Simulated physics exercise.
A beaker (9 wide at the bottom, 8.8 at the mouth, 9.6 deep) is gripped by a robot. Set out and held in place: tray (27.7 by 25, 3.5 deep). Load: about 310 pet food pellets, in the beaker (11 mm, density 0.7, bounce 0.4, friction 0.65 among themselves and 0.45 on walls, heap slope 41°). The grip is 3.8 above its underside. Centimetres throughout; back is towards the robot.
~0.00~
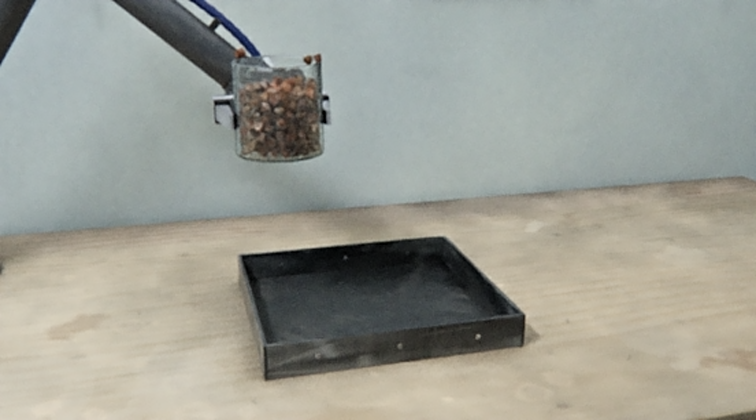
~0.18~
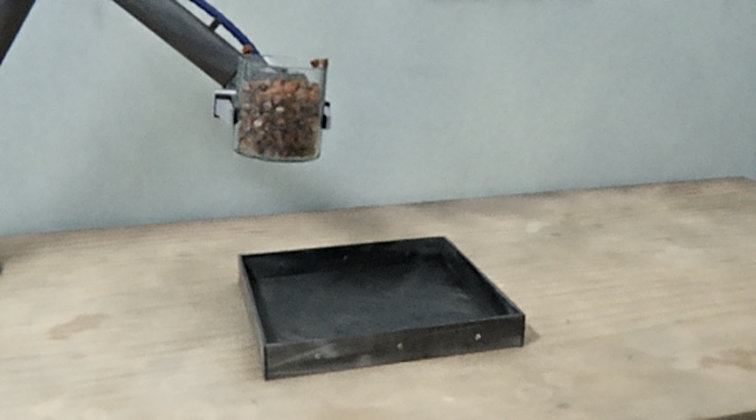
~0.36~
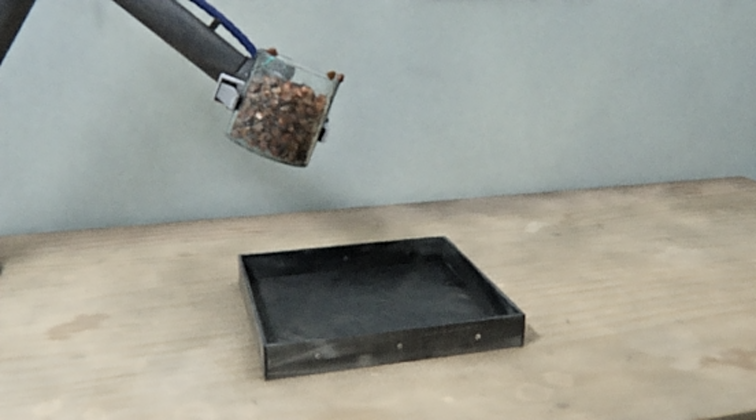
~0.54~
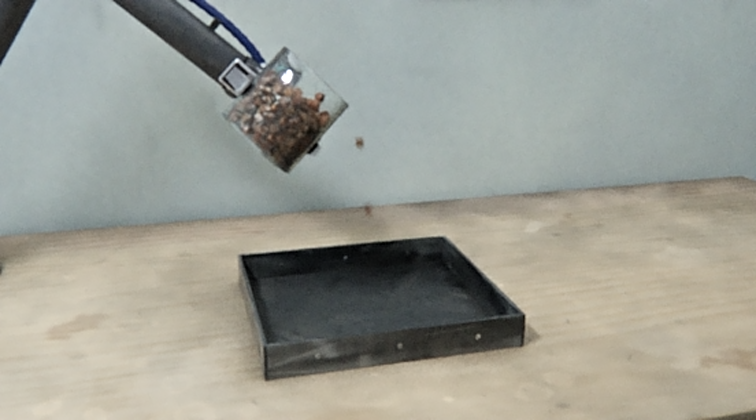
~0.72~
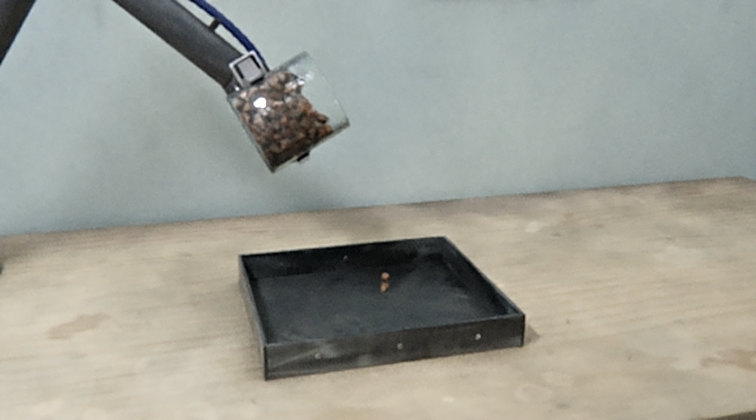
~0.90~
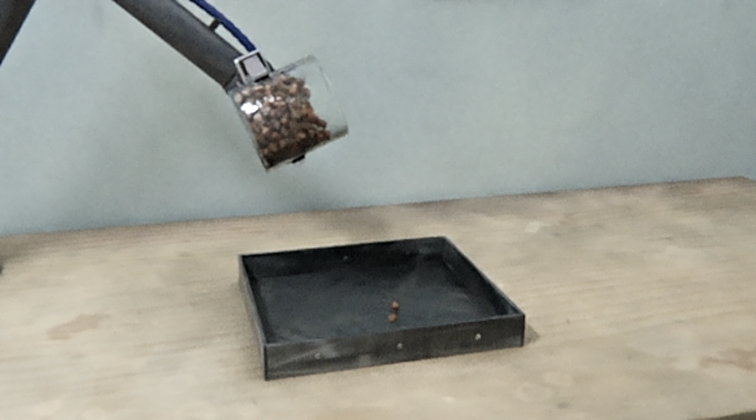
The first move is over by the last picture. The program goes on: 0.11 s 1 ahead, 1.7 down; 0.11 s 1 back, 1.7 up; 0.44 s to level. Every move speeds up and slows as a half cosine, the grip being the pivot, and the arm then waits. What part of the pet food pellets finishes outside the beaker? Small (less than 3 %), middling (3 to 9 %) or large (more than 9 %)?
Share outside the beaker: Small (less than 3 %).
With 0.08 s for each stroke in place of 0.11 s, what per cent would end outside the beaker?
Then about 0 per cent.
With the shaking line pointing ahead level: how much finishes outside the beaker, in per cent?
Some 5 per cent.
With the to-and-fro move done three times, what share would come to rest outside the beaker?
It would be near 0 per cent.
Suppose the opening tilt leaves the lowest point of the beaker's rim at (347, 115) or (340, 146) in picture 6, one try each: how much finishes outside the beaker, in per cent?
About 0 and 5 per cent.
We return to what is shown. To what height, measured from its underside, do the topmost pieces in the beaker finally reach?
Roughly 9.0 cm.
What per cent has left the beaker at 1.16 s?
Near 0 per cent so far.
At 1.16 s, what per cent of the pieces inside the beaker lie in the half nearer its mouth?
Roughly 30 per cent.
By 1.16 s, tilted 66° forward, highest piece 28 above the table; 310 in the beaker, 2 in the tray.
By 1.43 s, tilted 14° forward, highest piece 29 above the table; 310 in the beaker, 2 in the tray.
By 1.76 s, level, highest piece 29 above the table; 310 in the beaker, 2 in the tray.
By 2.81 s, level, highest piece 29 above the table; 310 in the beaker, 2 in the tray.
Final count, 310 in the beaker, 2 in the tray. That is 1 % outside the beaker.
